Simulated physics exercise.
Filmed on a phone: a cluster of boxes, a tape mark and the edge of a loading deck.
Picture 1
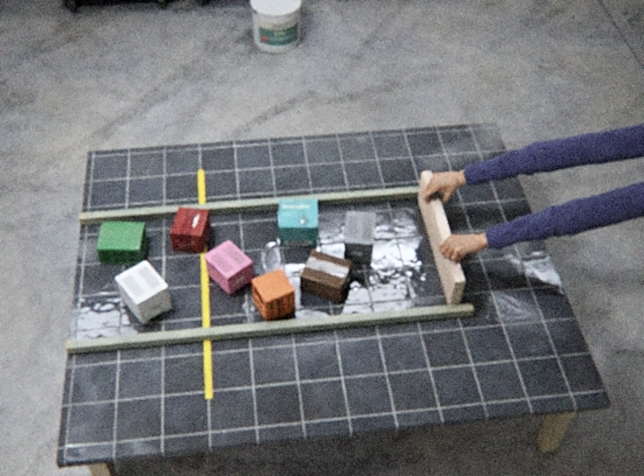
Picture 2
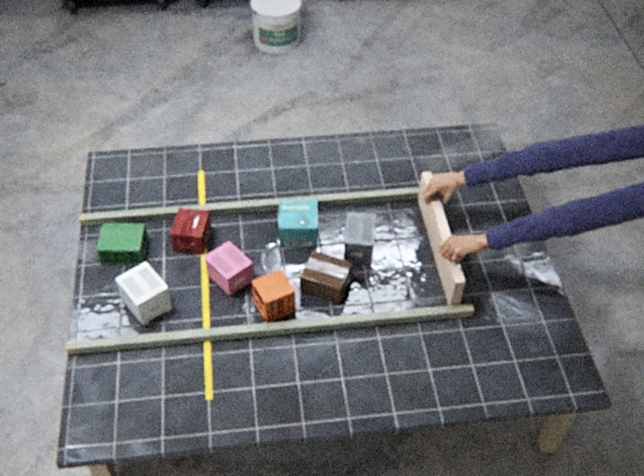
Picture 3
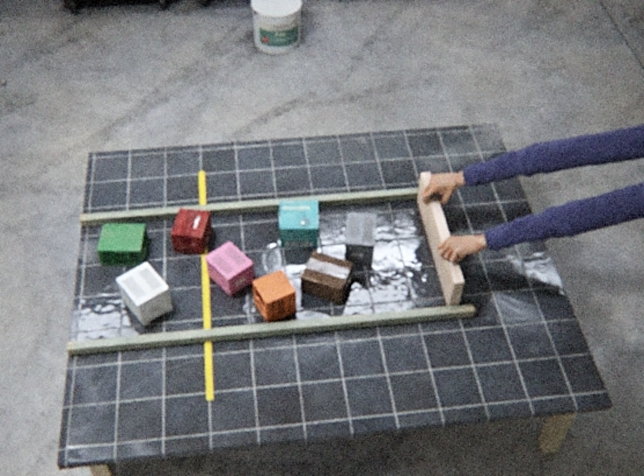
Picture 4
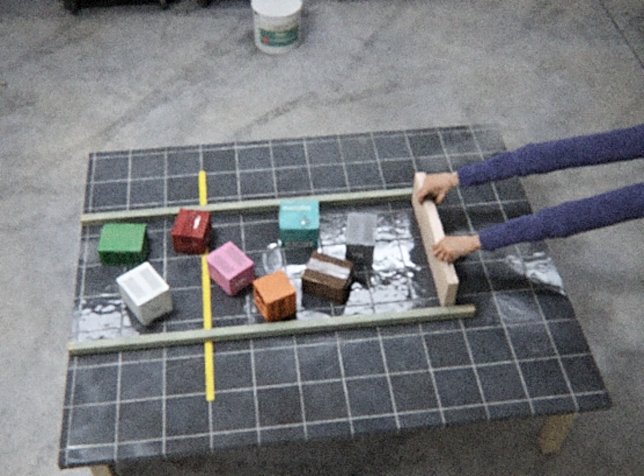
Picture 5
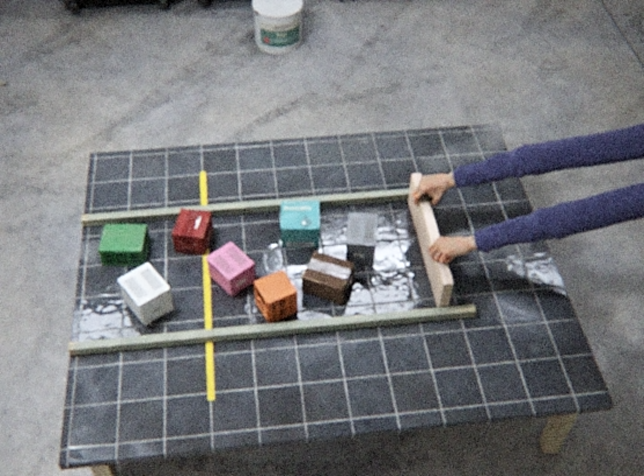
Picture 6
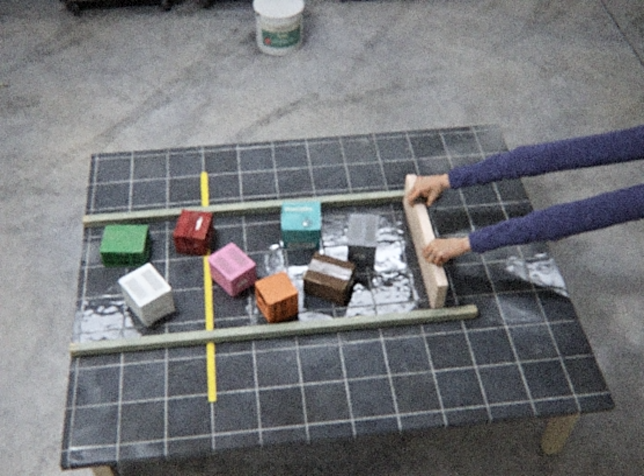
Two hands slide a wooden plank slightly left toward colored boxes that stay still.
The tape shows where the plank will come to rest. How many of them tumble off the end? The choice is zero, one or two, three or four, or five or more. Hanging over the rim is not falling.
In the end the number that fall off is zero.
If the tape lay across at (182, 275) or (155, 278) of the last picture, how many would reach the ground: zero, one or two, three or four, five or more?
The falls would be not one; just one or two.
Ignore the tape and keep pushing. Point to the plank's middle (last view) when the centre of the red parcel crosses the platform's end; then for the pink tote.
Its middle is around (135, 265) and around (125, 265).
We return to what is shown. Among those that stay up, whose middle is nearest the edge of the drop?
It is the green crate.
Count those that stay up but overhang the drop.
That would be 0.
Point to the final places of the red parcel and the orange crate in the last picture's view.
About (151, 236), and the other about (146, 317).
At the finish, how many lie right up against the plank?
The number is 3.
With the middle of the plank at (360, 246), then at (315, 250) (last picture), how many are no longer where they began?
The counts are 1 and 4.
Early on, none off yet; green crate at rest near (126, 246); white tote at rest near (148, 296); red parcel at rest near (194, 233).
A while later, none off yet; green crate at rest near (126, 246); white tote at rest near (148, 296); red parcel travelled a little near (188, 234).
Finally, the number that fall off is zero.
